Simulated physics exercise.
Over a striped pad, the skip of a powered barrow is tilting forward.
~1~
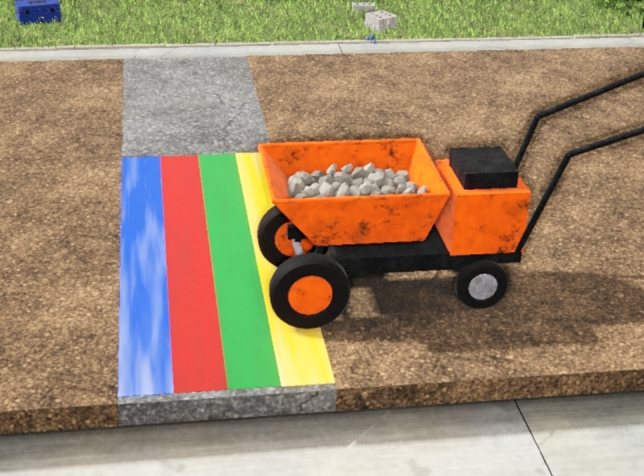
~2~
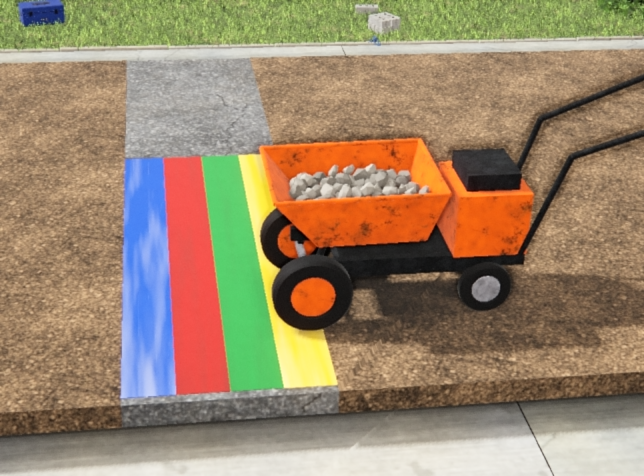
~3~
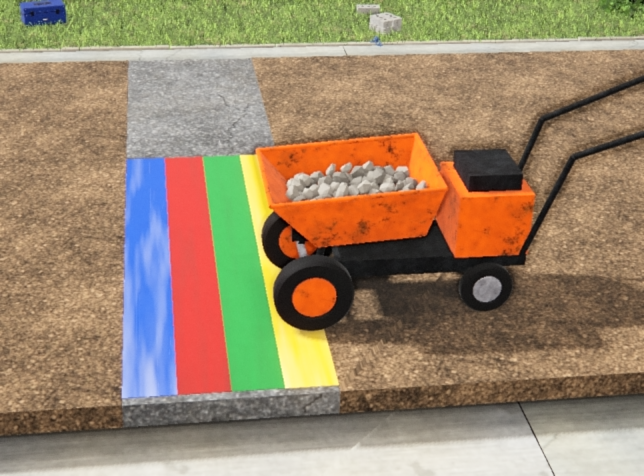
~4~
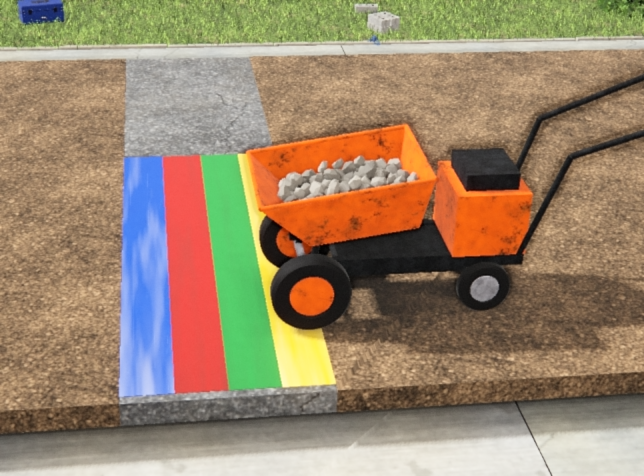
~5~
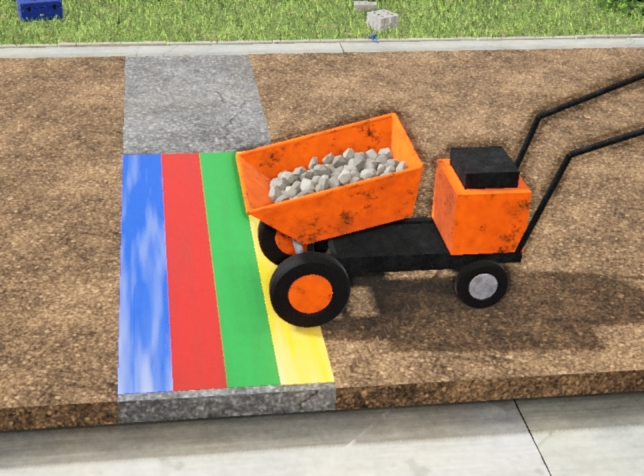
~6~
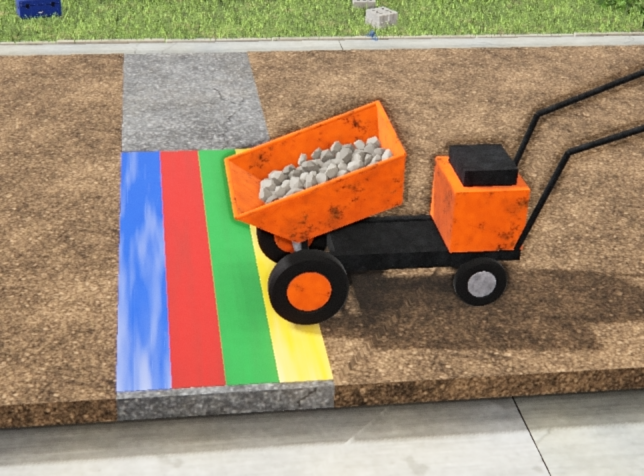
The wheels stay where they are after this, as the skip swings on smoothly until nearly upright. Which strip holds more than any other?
The blue strip.
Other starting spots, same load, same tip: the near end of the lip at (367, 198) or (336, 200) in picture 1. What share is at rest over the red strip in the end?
First spot 20 per cent, second spot 40 per cent.
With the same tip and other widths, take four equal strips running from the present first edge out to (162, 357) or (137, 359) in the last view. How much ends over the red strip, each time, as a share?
Shares: 0 %; then 20 %.
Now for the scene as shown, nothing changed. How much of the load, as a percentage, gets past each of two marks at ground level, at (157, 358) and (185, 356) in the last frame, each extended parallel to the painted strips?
About 40 and 70 %.
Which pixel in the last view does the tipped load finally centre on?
I'd mark it at roughly (155, 292).
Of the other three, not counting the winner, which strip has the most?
Second: The red one.
Just after the last frame, skip tipped steeply; every one in the skip.
A moment on, skip tipped right over; the larger part in the skip; about a tenth over the red strip; about a tenth over the blue strip.
Further on, skip tipped right over; roughly a quarter in the skip; just a few over the green strip; roughly a quarter over the red strip; roughly half over the blue strip; about a tenth off the paint.
When it is over, skip tipped right over; about a tenth in the skip; not one over the yellow strip; just a few over the green strip; roughly a third over the red strip; roughly half over the blue strip; about a tenth off the paint.
